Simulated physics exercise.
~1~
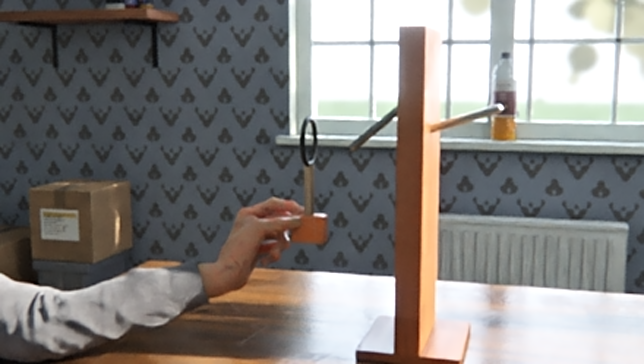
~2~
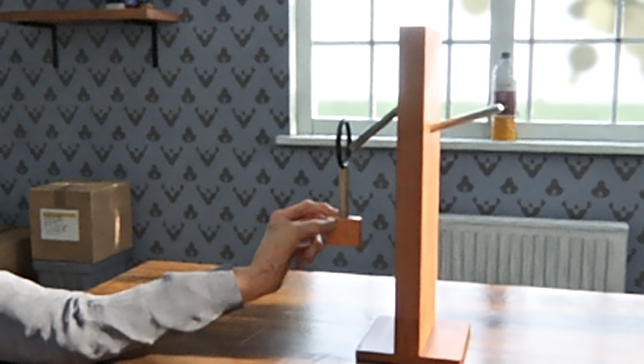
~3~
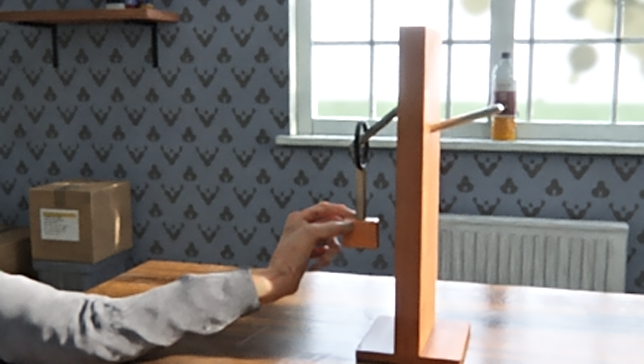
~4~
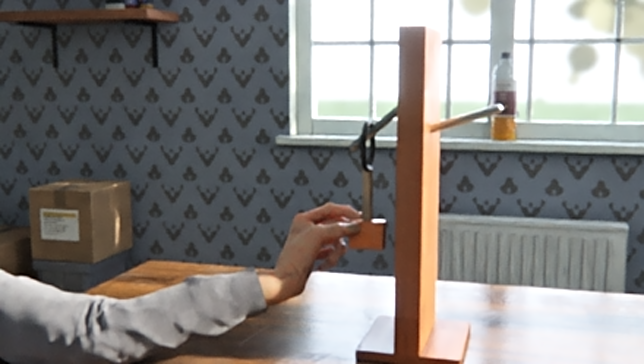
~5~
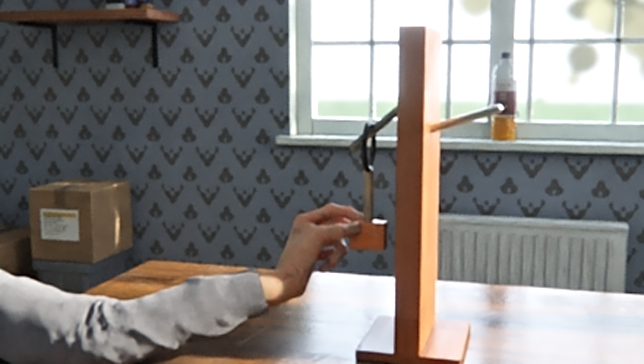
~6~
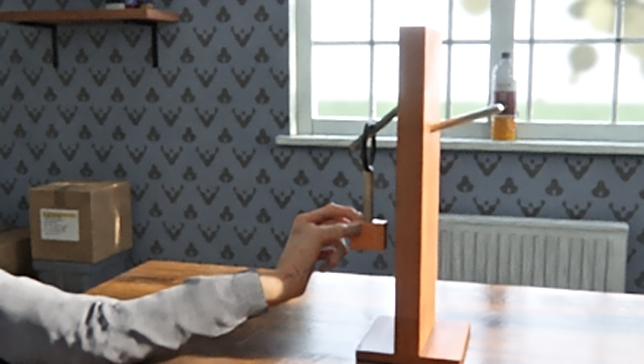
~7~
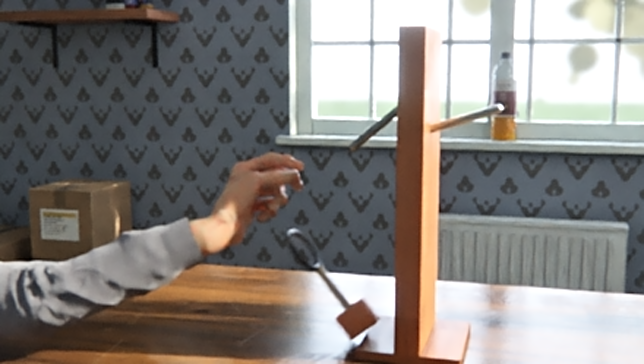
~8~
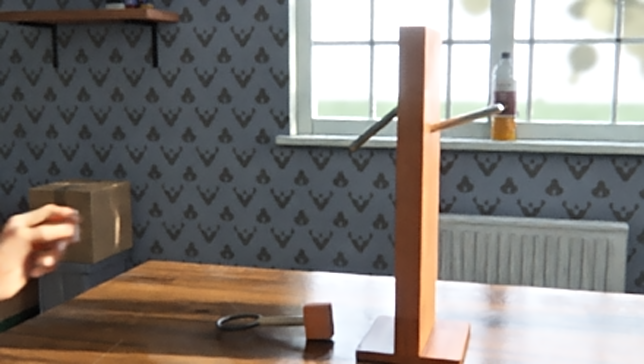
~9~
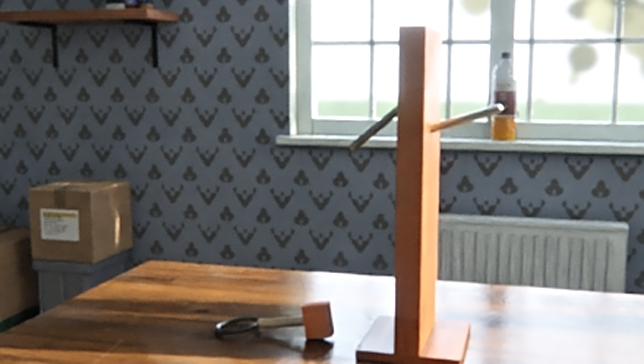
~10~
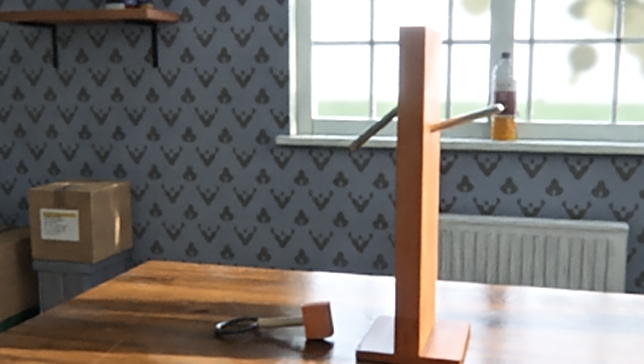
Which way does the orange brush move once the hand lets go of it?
It moves down, falling away from the peg and ending up on the table.
In a room with dark patterned wallpaper, a wooden table is seen from a still view, with a bright window, a bottle on the sill and a white radiator behind. An orange-brown peg stand with slanting pegs stands right of centre, and a cardboard box sits at the left. A hand in a grey sleeve carries an orange brush by its block, ring upward, to the right until the ring is at the left peg. The hand holds it there briefly, then lets go and draws back left. The brush drops, tipping over, and ends lying on the table beside the stand, the peg empty.
